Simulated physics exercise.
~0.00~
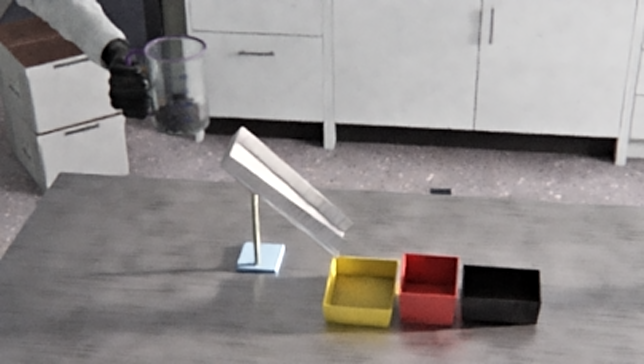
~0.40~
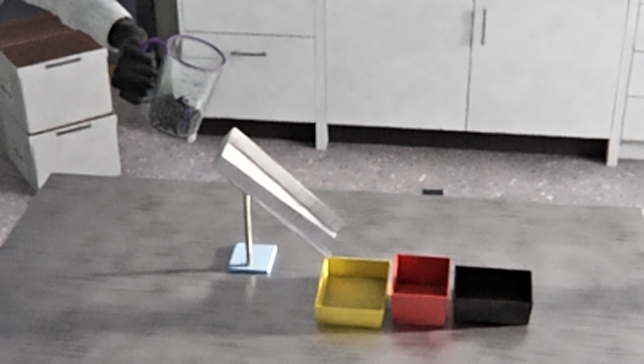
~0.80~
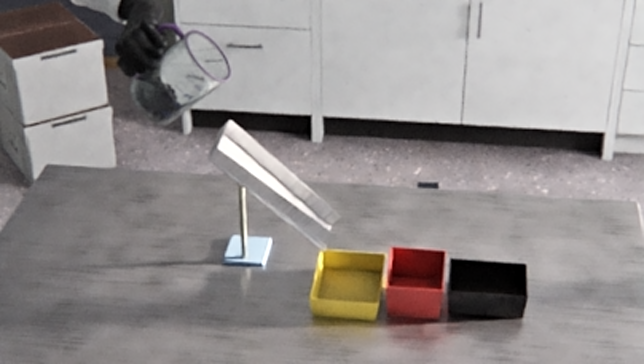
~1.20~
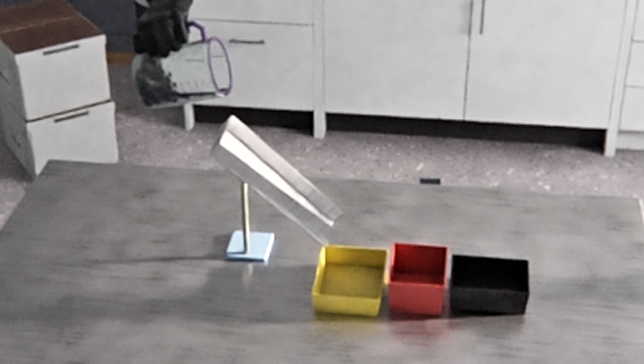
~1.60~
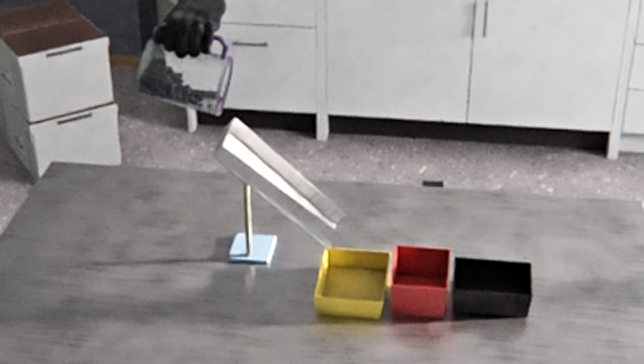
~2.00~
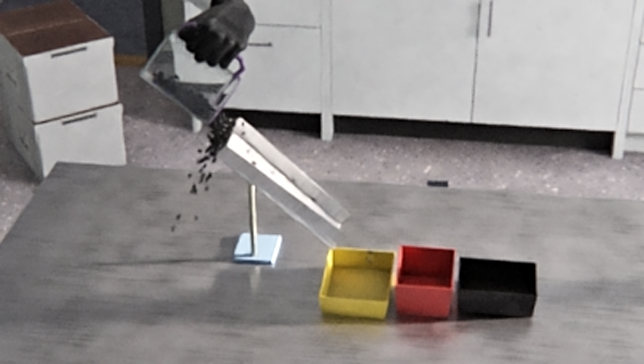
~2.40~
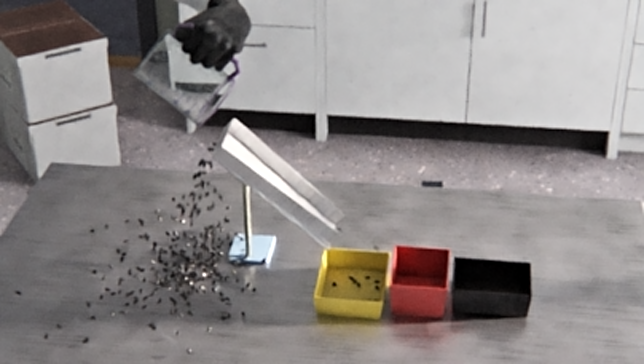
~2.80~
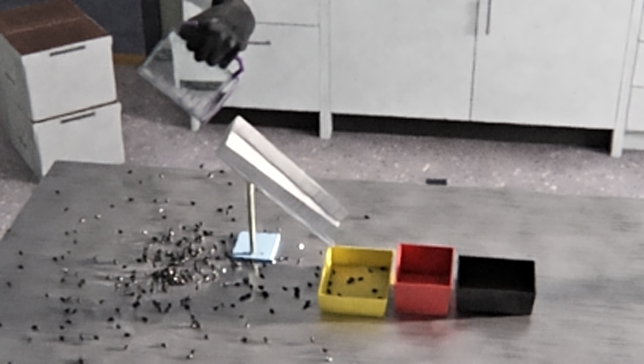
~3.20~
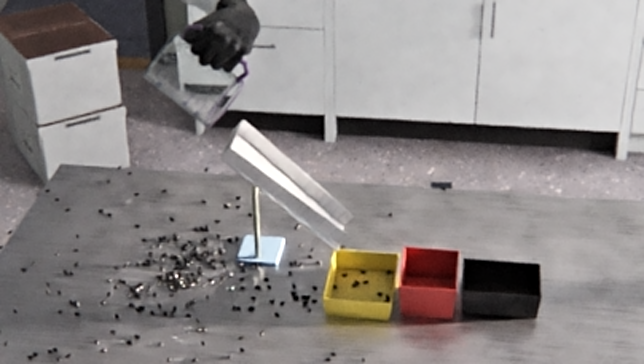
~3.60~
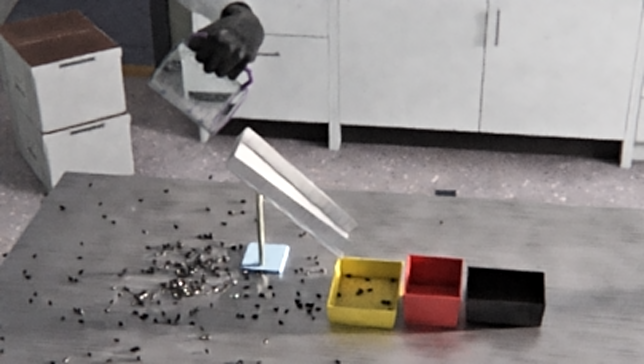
We see a dark-gloved hand tip a clear jug above a sloping chute, pouring out small black beans. Most spill left of the chute and scatter across the grey table, while a few land in the yellow tin, leaving the red and black tins beside it empty.
